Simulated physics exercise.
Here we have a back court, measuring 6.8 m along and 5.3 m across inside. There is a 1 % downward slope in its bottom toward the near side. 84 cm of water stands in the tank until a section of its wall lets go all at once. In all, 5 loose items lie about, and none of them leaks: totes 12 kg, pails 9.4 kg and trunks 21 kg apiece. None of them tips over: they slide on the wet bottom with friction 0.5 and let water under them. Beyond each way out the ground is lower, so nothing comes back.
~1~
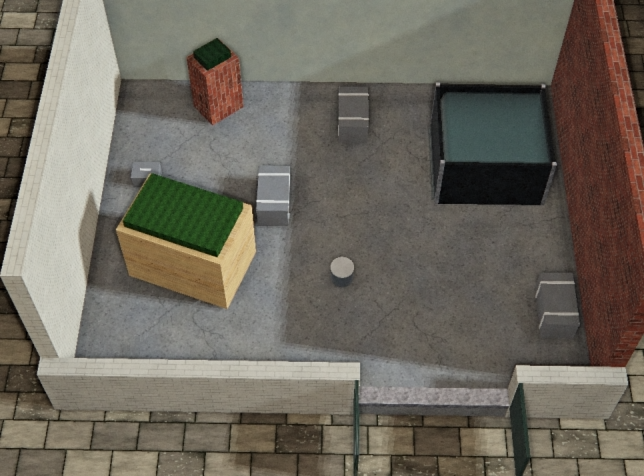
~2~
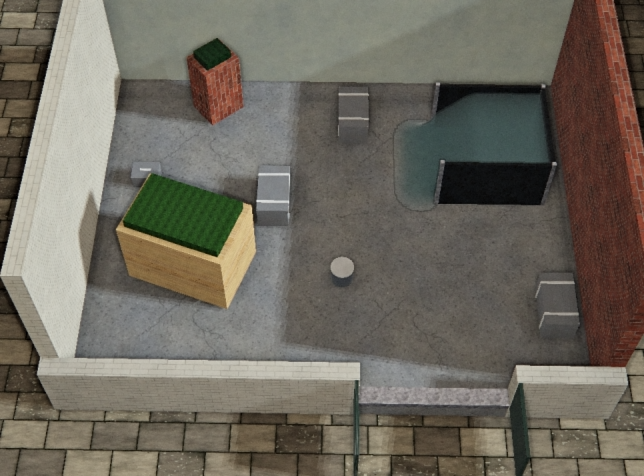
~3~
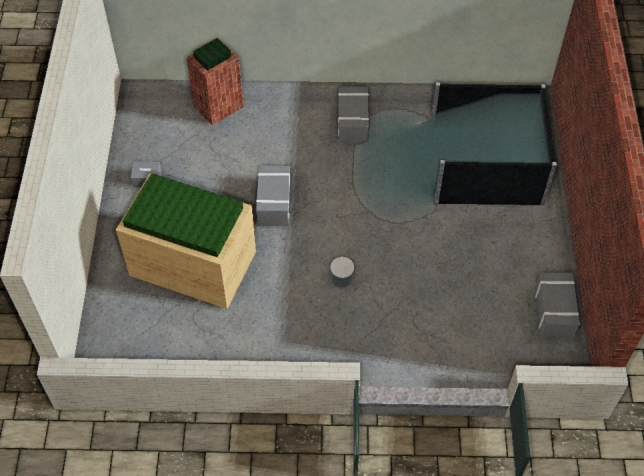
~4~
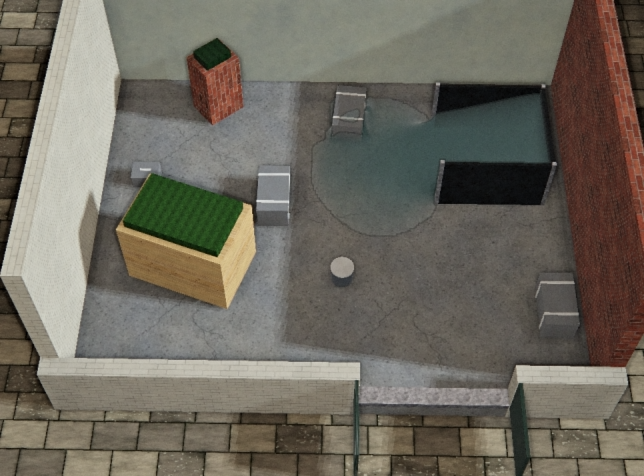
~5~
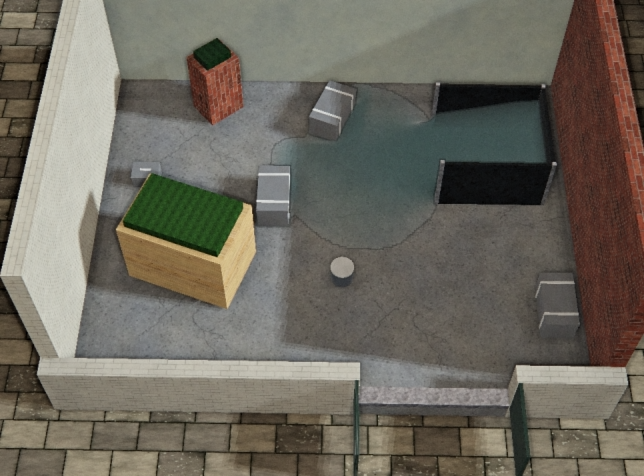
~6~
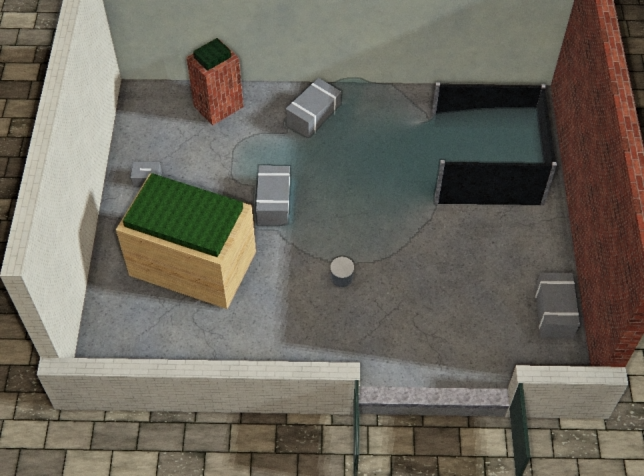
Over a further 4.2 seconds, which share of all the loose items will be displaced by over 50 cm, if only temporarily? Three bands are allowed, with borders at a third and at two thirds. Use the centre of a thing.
That would be from a third to two thirds of them.
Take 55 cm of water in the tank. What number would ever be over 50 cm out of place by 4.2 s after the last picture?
With that change, 3 of them.
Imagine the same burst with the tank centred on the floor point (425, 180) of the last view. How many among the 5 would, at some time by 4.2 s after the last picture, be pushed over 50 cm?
In that case the number is 3.
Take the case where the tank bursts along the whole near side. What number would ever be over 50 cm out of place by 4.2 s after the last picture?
Then it comes to 1 of them.
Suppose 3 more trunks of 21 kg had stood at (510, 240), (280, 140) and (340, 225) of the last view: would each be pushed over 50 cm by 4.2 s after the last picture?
Going through them, I'd say falls short, exceeds it and finally exceeds it.
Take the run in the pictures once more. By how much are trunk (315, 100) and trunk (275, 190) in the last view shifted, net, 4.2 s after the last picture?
Net shifts, in order: 250 cm and 300 cm.
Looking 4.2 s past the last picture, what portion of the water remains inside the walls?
Around 100 per cent of the water is still in there.
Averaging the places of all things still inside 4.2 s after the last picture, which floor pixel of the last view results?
Averaged position, last view: Near pixel (293, 289).
Then, 0.4 s after the last picture 1 of 5 are over 50 cm from their spots; 0 afloat.
Then, 1.5 s after the last picture 3 of 5 are over 50 cm from their spots; 3 afloat.
Then, 2.8 s after the last picture 3 of 5 are over 50 cm from their spots; 2 afloat.
Then, 4.2 s after the last picture 3 of 5 are over 50 cm from their spots, and 3 have been at some point; 1 afloat.
